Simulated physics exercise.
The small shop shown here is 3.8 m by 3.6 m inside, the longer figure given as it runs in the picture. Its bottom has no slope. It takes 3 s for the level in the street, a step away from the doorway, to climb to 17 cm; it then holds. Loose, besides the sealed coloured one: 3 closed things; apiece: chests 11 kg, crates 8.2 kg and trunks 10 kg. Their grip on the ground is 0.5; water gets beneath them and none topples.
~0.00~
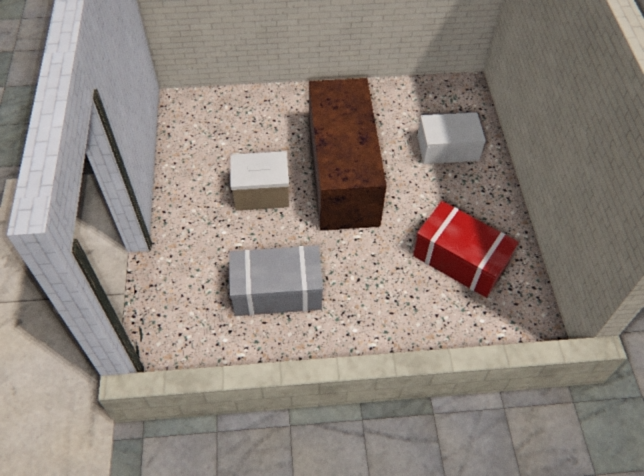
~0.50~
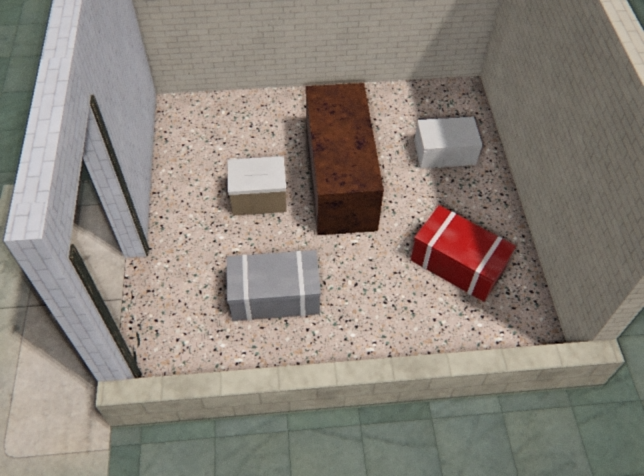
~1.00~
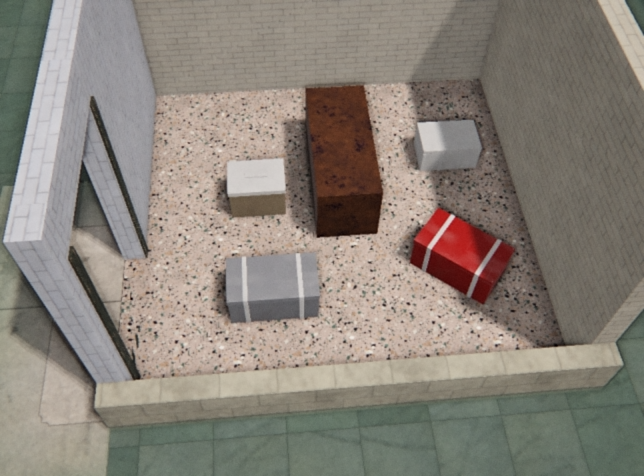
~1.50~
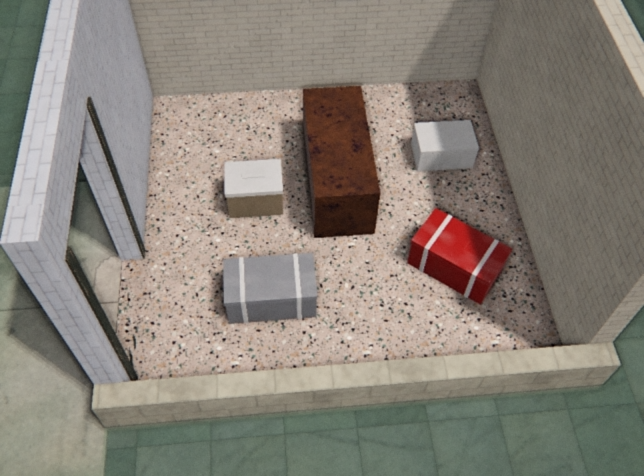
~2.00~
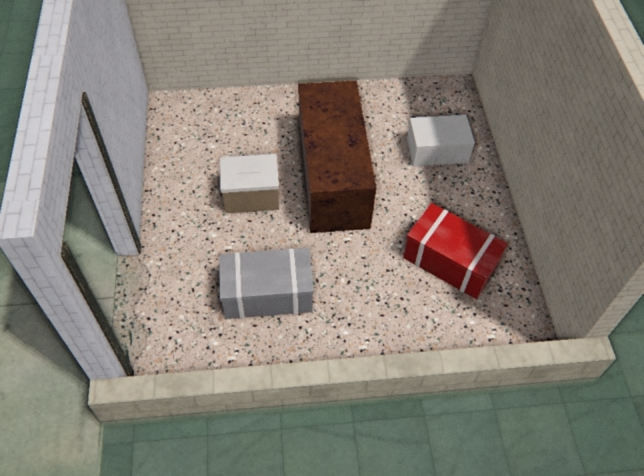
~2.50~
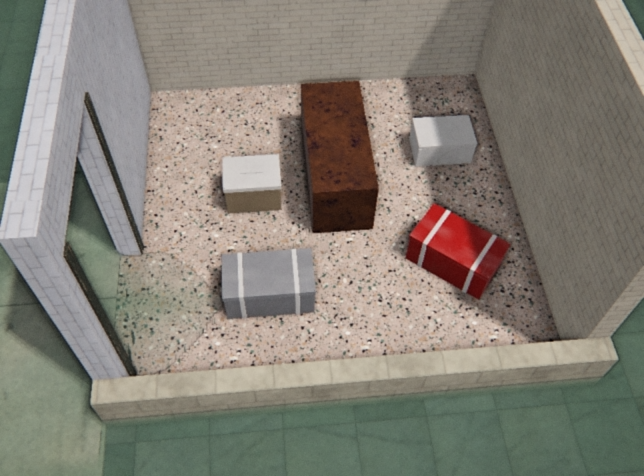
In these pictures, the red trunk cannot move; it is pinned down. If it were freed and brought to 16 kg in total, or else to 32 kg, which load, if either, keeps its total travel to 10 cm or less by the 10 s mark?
Neither load suffices.
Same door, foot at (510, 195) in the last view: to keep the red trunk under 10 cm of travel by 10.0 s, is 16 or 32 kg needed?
Both masses fail.
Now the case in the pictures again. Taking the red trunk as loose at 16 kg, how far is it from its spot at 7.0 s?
80 cm.
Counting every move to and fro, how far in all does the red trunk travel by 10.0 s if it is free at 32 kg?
The total path comes to around 120 cm.
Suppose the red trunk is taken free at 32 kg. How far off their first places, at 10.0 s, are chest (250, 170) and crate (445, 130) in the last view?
In turn: 10 cm, 100 cm.
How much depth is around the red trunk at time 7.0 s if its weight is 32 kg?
Close to 7 cm deep.
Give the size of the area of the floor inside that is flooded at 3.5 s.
Around 2.5 m2 of it.
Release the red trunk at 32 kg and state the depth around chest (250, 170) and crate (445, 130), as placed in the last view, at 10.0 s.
About 4 and 9 cm.
After 3.5 s the red trunk would be 0 cm from its start with 16 kg and 0 cm from its start with 32 kg; 0 cm of water round it then.
After 4.5 s the red trunk would be 0 cm from its start with 16 kg and 0 cm from its start with 32 kg; 0 cm of water round it then.
After 7.0 s the red trunk would be 76 cm from its start with 16 kg and 0 cm from its start with 32 kg; 7 cm of water round it then.
After 10.0 s the red trunk would be 205 cm from its start with 16 kg and 117 cm from its start with 32 kg; 7 cm of water round it then.
